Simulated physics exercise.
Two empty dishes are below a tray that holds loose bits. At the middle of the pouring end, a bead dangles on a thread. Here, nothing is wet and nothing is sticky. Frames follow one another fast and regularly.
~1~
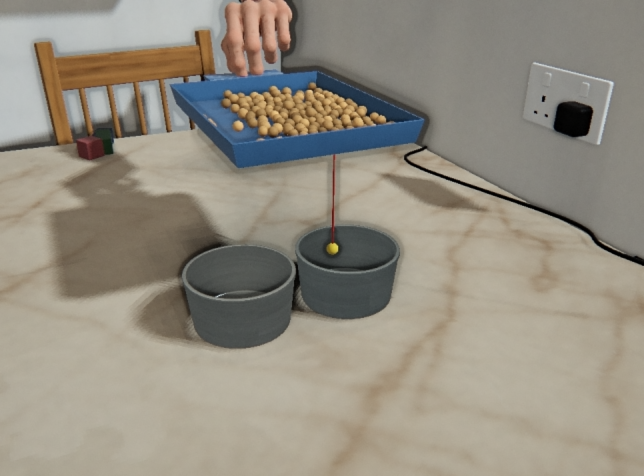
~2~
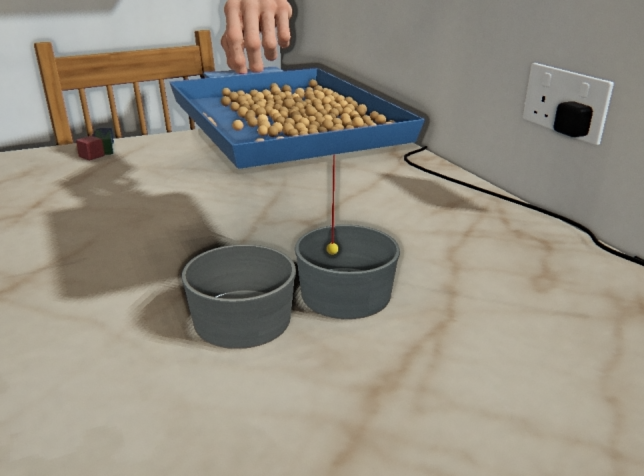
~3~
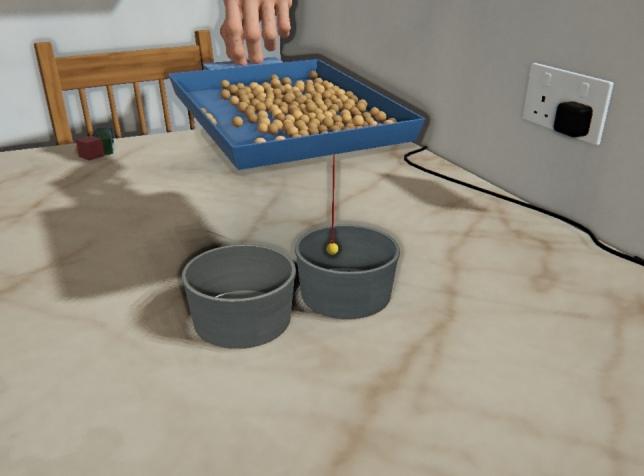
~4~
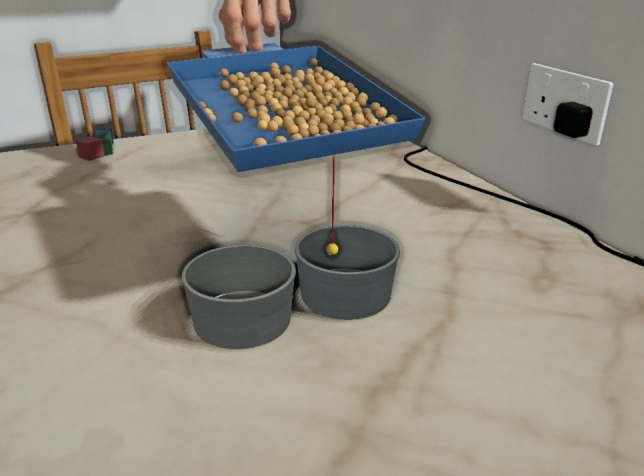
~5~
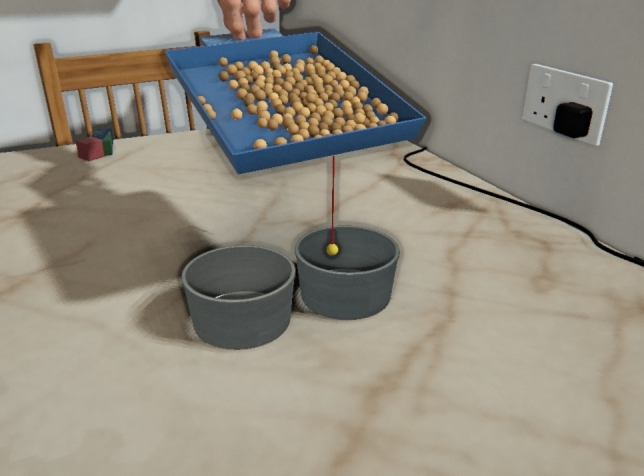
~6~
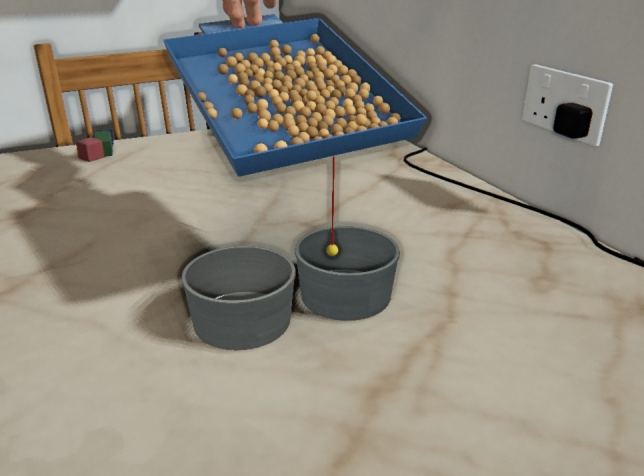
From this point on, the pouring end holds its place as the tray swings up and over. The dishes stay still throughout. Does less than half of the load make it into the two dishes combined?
Yes. The dishes are going to end up holding a minor part.
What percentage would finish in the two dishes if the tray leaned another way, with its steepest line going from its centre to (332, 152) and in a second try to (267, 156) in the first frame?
In order: About 0, then 50 percent.
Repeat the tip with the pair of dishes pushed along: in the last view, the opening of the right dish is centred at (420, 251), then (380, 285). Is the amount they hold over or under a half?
Result - try one, below the halfway mark; try two, past the halfway mark.
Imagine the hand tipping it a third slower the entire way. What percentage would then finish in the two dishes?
I'd say near 10 per cent.
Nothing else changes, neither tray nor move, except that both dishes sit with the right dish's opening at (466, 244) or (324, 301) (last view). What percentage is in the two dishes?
10 %, 70 %.
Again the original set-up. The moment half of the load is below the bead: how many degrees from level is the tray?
About 90 degrees.
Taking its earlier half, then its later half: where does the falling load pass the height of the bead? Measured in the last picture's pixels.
It passes near (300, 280) first and then near (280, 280).
Soon, tray tipped steeply; nearly all on the tray; a stray few in the air.
A while on, tray tipped right over; about a quarter on the tray; a stray few in the left dish; about two thirds outside both; about a quarter in the air.
Towards the end, tray tipped past a quarter turn; a small part in the left dish; a stray few in the right dish; most outside both.
Finally, tray tipped past a quarter turn; a small part in the left dish; a stray few in the right dish; most outside both.
